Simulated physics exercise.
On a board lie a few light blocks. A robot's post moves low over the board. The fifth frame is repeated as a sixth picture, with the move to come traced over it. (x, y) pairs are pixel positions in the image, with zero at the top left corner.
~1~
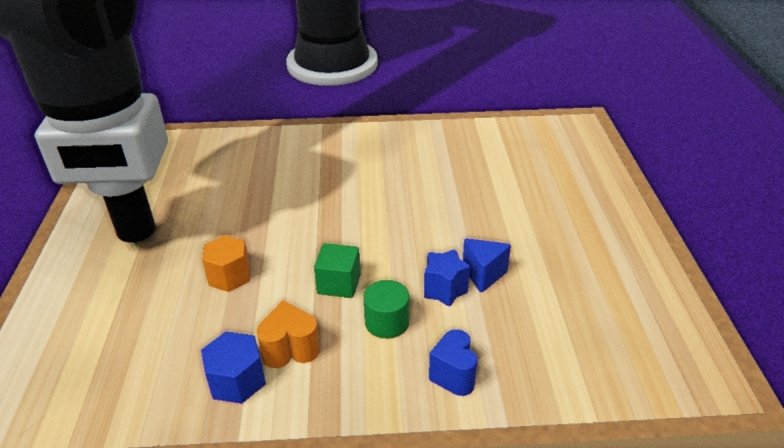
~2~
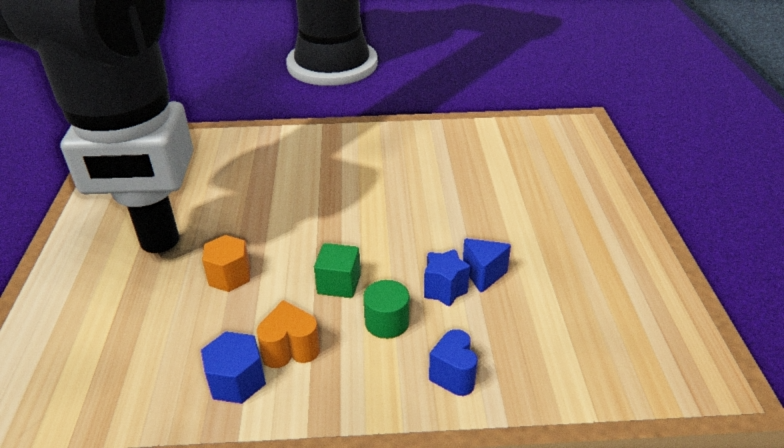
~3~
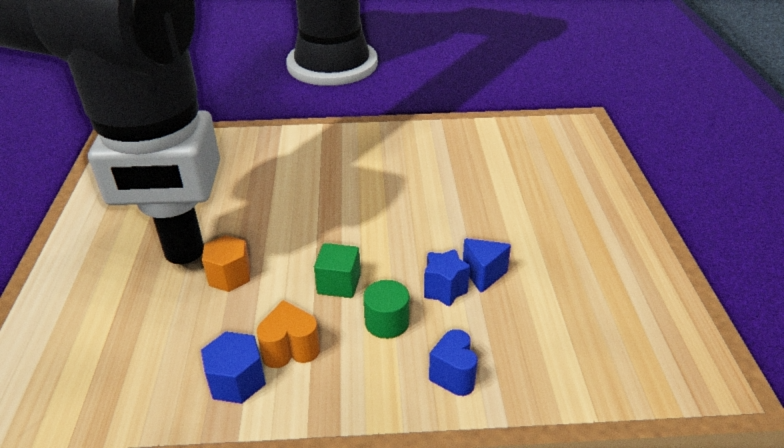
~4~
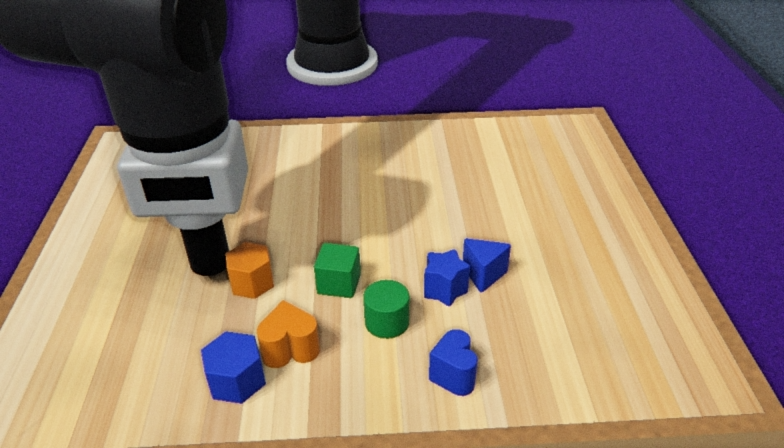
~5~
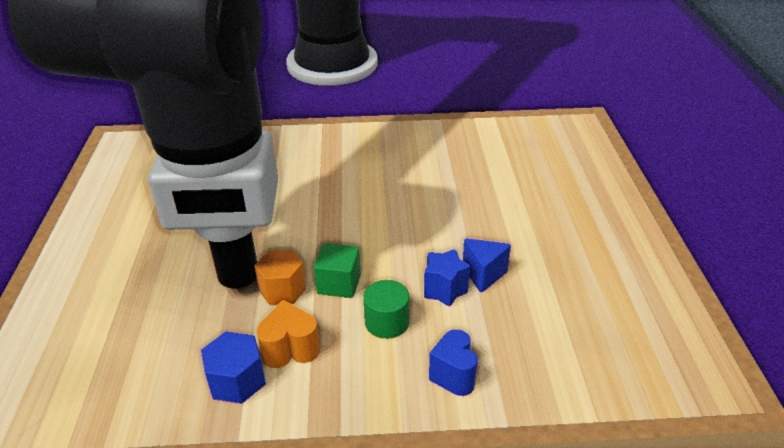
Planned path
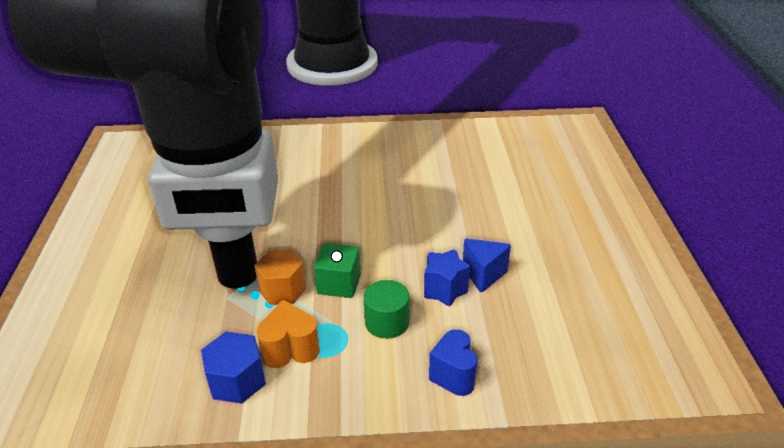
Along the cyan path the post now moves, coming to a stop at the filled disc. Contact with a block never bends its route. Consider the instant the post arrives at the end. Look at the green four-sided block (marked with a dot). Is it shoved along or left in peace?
Shifted.
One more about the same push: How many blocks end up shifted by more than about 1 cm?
It's going to be three or more.
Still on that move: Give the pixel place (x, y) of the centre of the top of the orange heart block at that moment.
By then it is at (299, 345).
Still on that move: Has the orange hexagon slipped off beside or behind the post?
The answer is yes.
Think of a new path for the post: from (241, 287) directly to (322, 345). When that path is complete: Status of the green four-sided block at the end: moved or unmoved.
It shifts.
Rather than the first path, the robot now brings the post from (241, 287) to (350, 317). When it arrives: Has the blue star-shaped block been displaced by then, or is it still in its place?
The blue star-shaped block keeps its place.
The line goes straight from (241, 287) to (326, 340); the dot is on the green four-sided block.
The first path, step by step. One third of the way, post at (267, 292); orange hexagon at (308, 270), turned 35° anticlockwise; green four-sided block at (347, 255), turned 20° anticlockwise.
Two thirds of the way, post at (296, 310); orange hexagon at (336, 279), turned 65° anticlockwise; orange heart block at (291, 334), turned 20° clockwise; green four-sided block at (360, 254), turned 50° anticlockwise.
At the end, post at (325, 328); orange hexagon at (344, 282), turned 80° anticlockwise; orange heart block at (299, 345), turned 75° clockwise; green four-sided block at (362, 253), turned 60° anticlockwise; green round block unmoved.
